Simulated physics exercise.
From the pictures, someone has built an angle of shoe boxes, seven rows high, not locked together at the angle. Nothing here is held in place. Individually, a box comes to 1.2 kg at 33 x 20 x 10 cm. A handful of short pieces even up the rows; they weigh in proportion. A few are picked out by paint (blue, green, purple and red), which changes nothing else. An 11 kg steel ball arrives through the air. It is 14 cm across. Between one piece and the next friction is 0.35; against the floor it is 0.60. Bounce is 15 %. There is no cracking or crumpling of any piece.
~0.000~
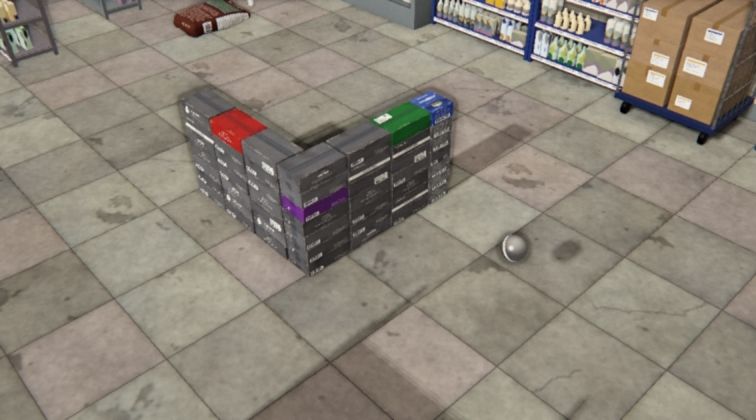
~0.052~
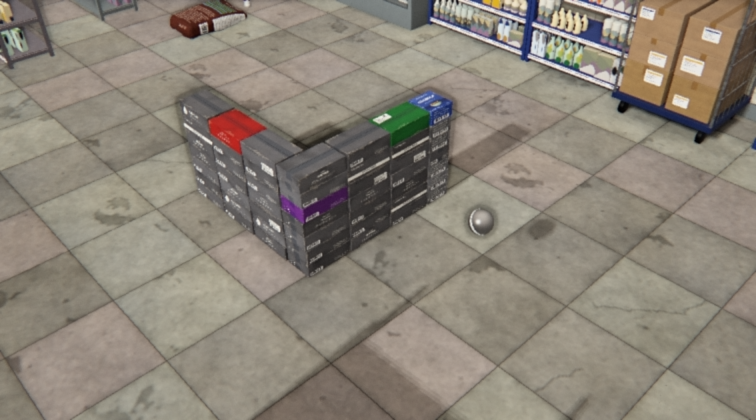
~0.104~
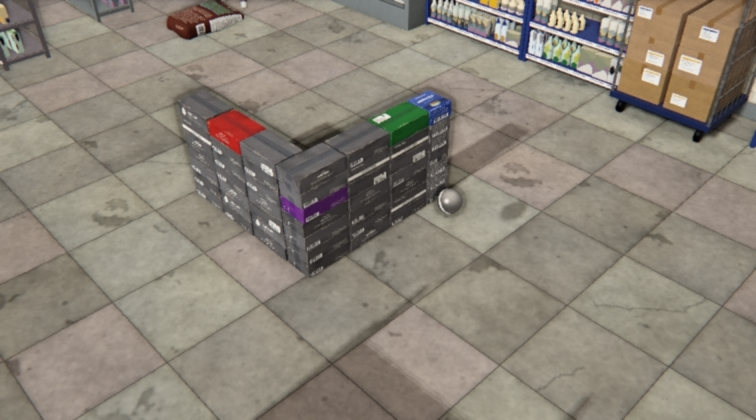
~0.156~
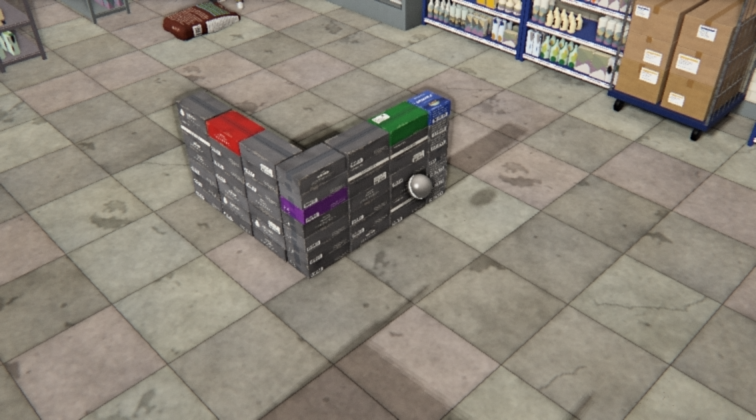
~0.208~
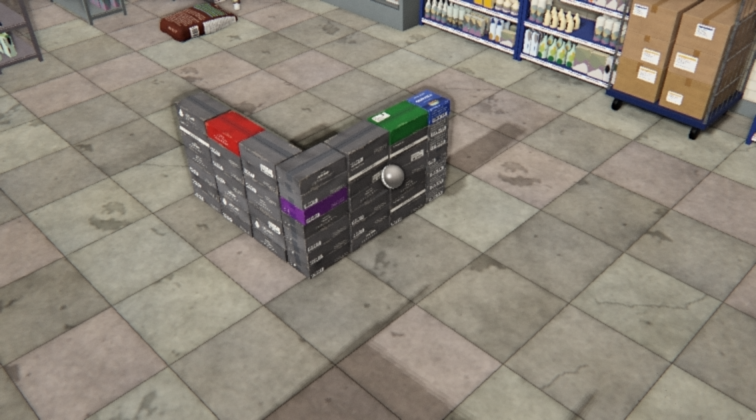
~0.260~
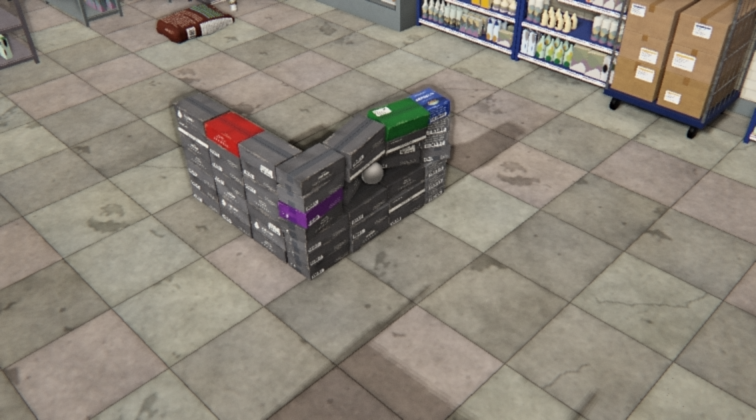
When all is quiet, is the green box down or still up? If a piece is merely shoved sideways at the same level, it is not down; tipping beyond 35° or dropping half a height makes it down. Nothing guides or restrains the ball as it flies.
Once all is quiet, the box is brought down.
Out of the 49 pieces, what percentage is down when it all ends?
Somewhere near 35 in a hundred.
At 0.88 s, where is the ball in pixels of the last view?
It sits close to pixel (227, 139).
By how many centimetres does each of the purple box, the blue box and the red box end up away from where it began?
So purple shifts 5 cm, blue shifts 155 cm and red shifts 0 cm.
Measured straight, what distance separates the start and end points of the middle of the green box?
Roughly 40 centimetres.
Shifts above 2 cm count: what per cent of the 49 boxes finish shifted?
Answer: 40 %.
After 0.46 s, ball still moving; 10 of the 49 boxes down; green box leaning 34°, 14 cm lower; blue box leaning 6°.
After 0.88 s, ball still moving; 16 of the 49 boxes down; green box leaning 37°, 30 cm lower; blue box leaning 70°, 34 cm lower.
At rest (2.2 s), ball rolling away; 16 of the 49 boxes down; green box 40 cm lower; purple box shifted 46 mm; blue box 60 cm lower. As the last picture would show them, middles, green box near (401, 174), purple box near (310, 203).
